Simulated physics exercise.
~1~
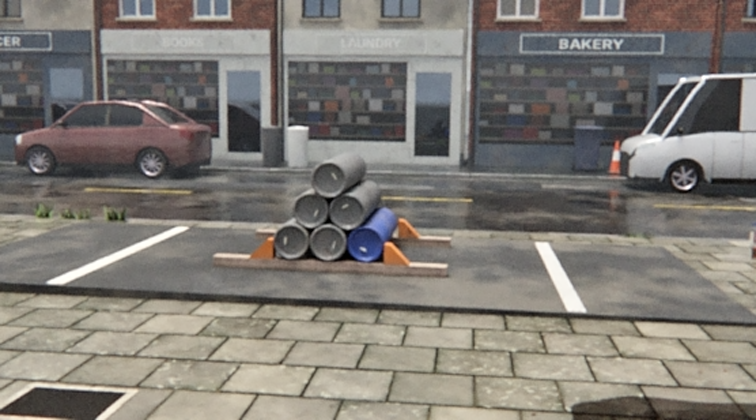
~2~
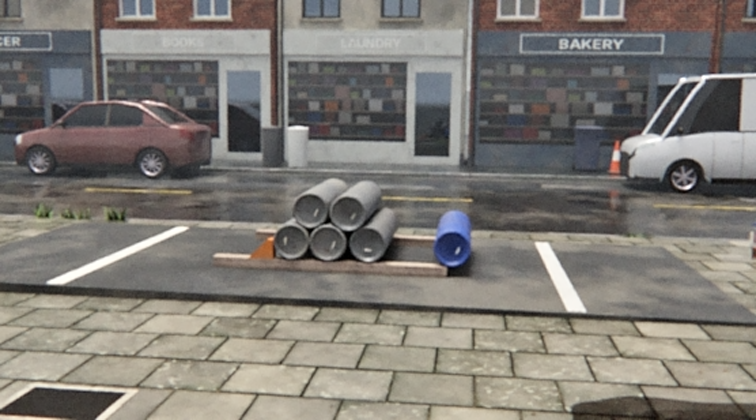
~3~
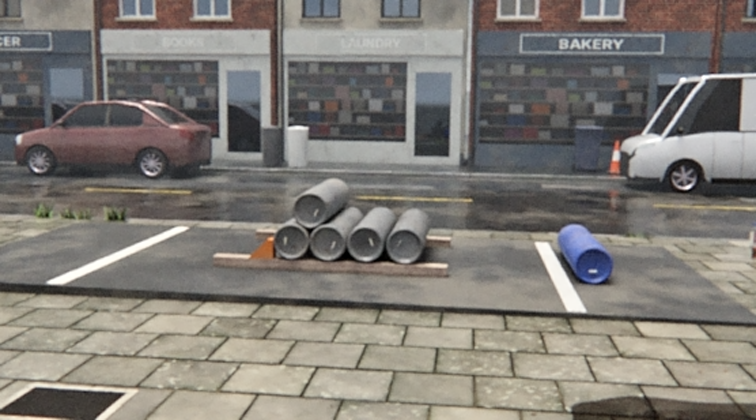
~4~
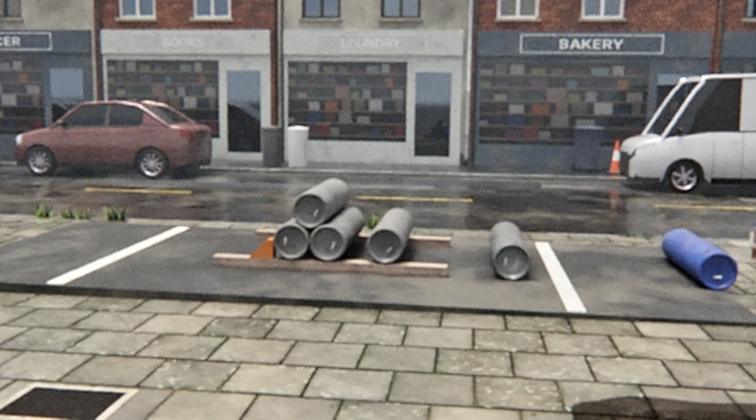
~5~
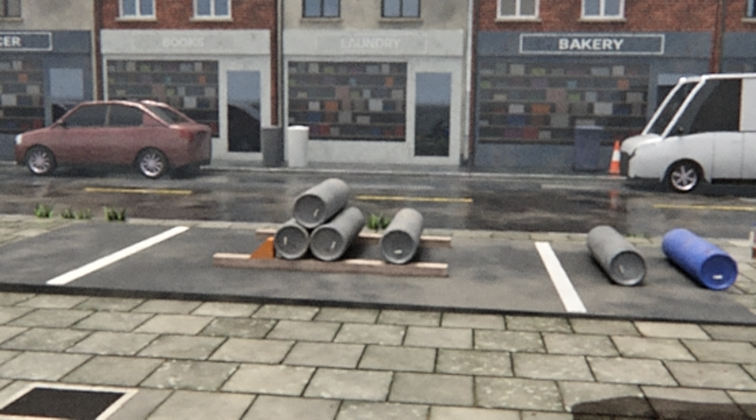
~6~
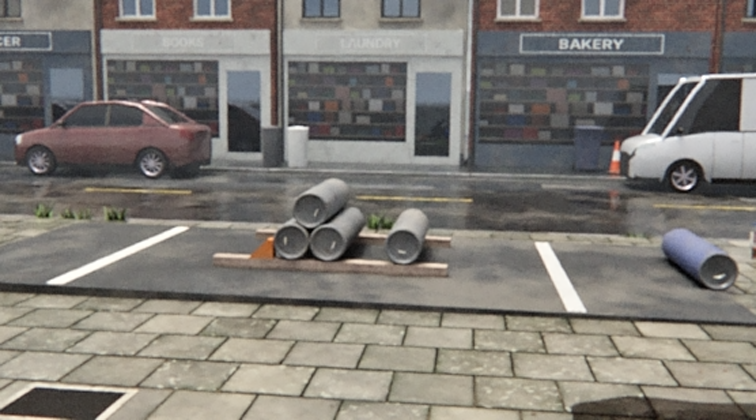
A blue cylinder rolled right from a stack of gray ones on a wet street, crossing a white line as the pile slumped, then a gray one followed it over, while three stayed piled together and another sat apart on the bearers.
